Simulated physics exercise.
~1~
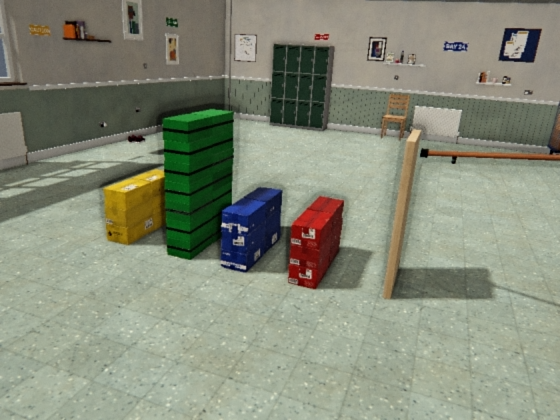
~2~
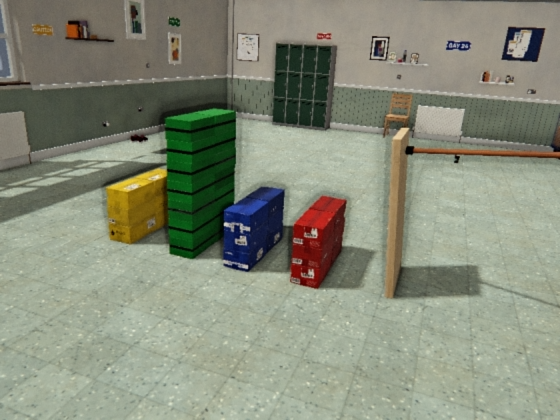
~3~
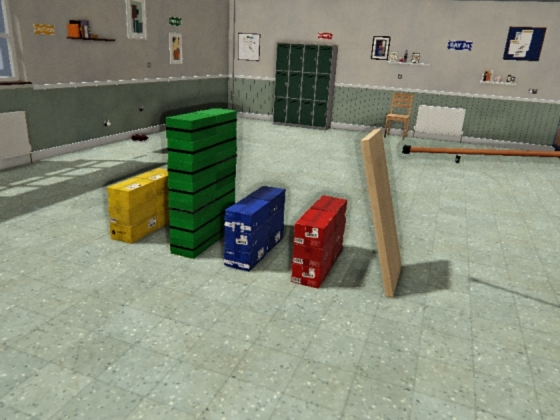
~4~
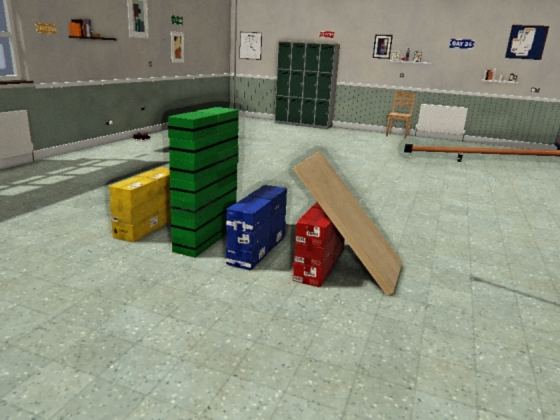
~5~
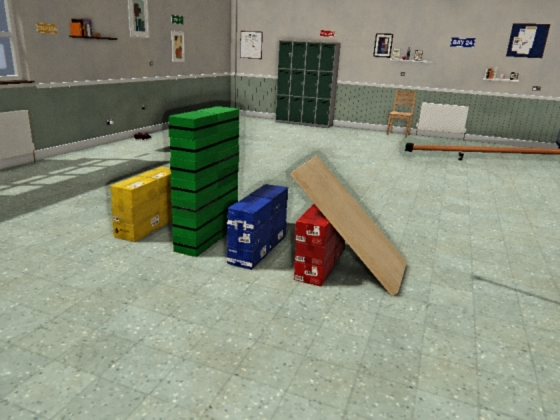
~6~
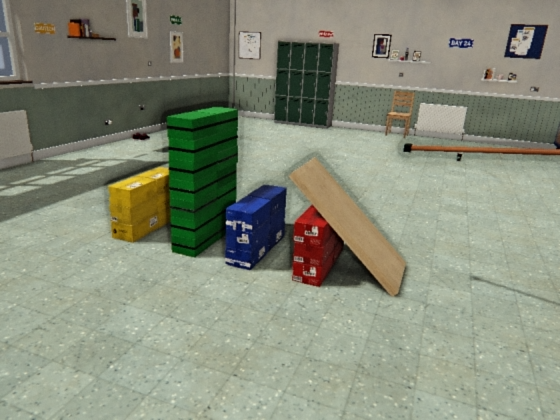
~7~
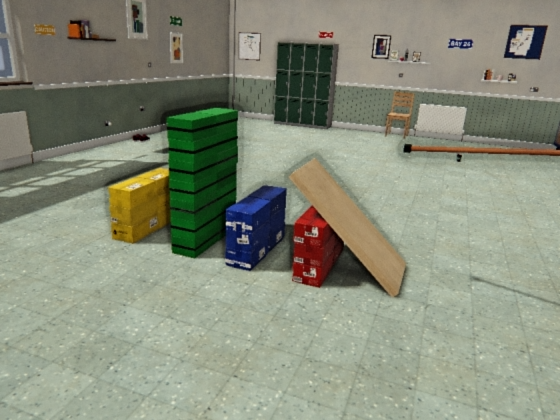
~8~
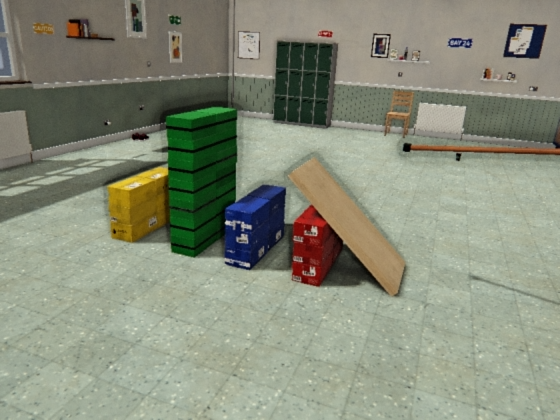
A wooden board tips left and comes to rest leaning against the standing red parcels.
